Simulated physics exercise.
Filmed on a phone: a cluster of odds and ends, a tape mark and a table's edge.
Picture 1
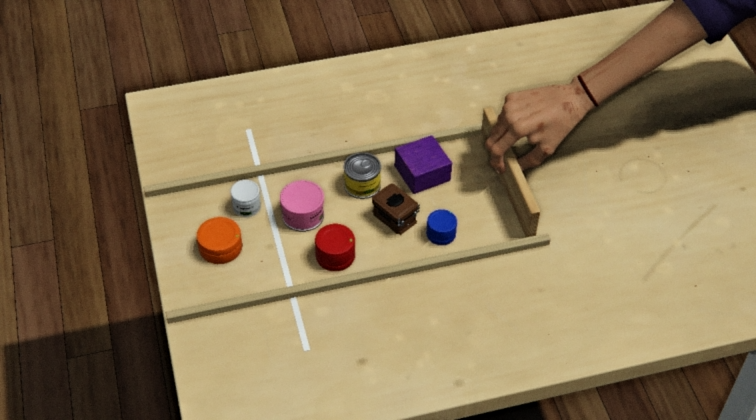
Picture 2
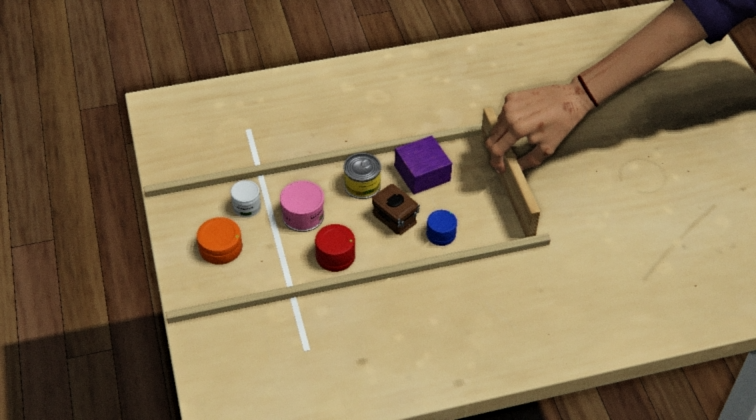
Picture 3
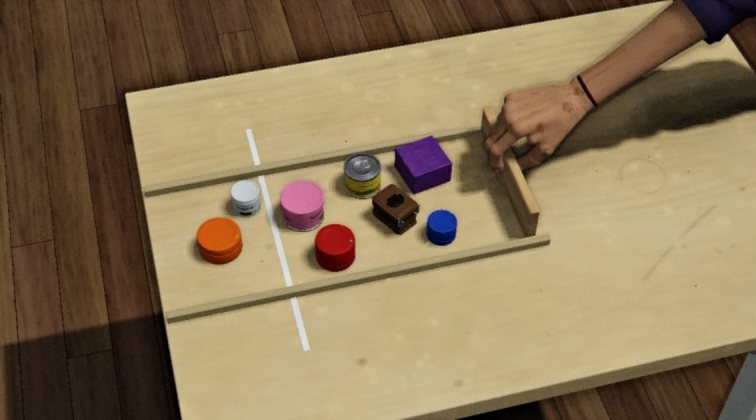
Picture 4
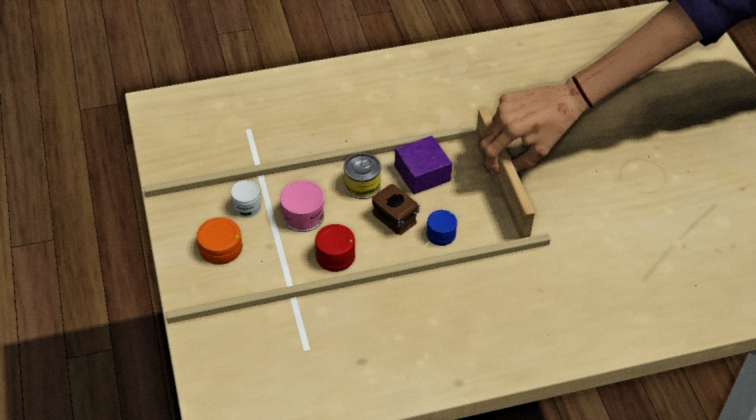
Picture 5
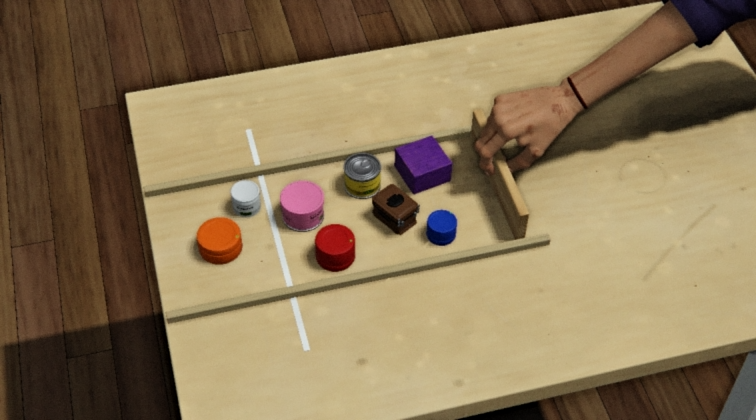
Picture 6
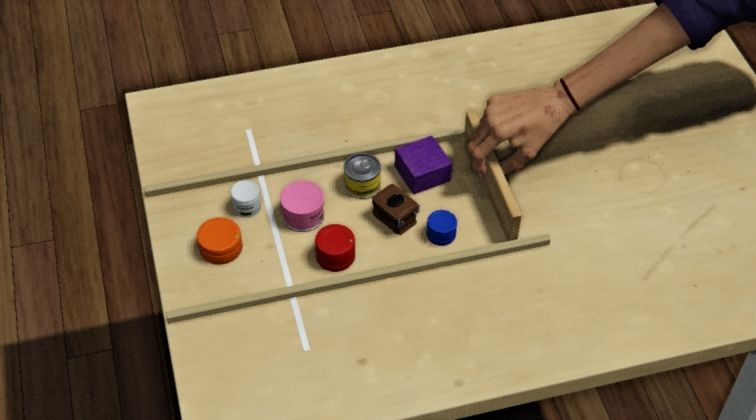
A hand reaching in from the upper right grips a small upright board on a pale wooden table, seen from above at an angle over a dark plank floor. Between two rails sit an orange lid and white tub left of a white tape line, with pink, red, yellow, brown, purple and blue items to its right. The hand slides the board slightly left, while the objects and camera stay still.
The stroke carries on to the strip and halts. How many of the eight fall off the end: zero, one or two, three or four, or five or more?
The number that fall off is zero.
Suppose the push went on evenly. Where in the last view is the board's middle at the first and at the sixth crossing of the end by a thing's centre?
Near (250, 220) and (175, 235).
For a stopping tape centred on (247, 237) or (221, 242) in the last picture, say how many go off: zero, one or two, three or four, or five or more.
One after another: Zero; one or two.
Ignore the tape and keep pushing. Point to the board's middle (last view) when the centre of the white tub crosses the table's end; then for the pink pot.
Near (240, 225) and (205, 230).
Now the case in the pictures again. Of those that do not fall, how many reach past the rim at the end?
It comes to 0.
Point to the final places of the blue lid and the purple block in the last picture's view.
Near (270, 265) and (245, 196).
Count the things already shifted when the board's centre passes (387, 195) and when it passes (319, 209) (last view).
5 and 7.
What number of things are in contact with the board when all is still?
In contact: 3.
Early on, none off yet; orange lid at rest near (220, 241); white tub at rest near (246, 199); pink pot at rest near (303, 206).
Finally, the number that fall off is zero.
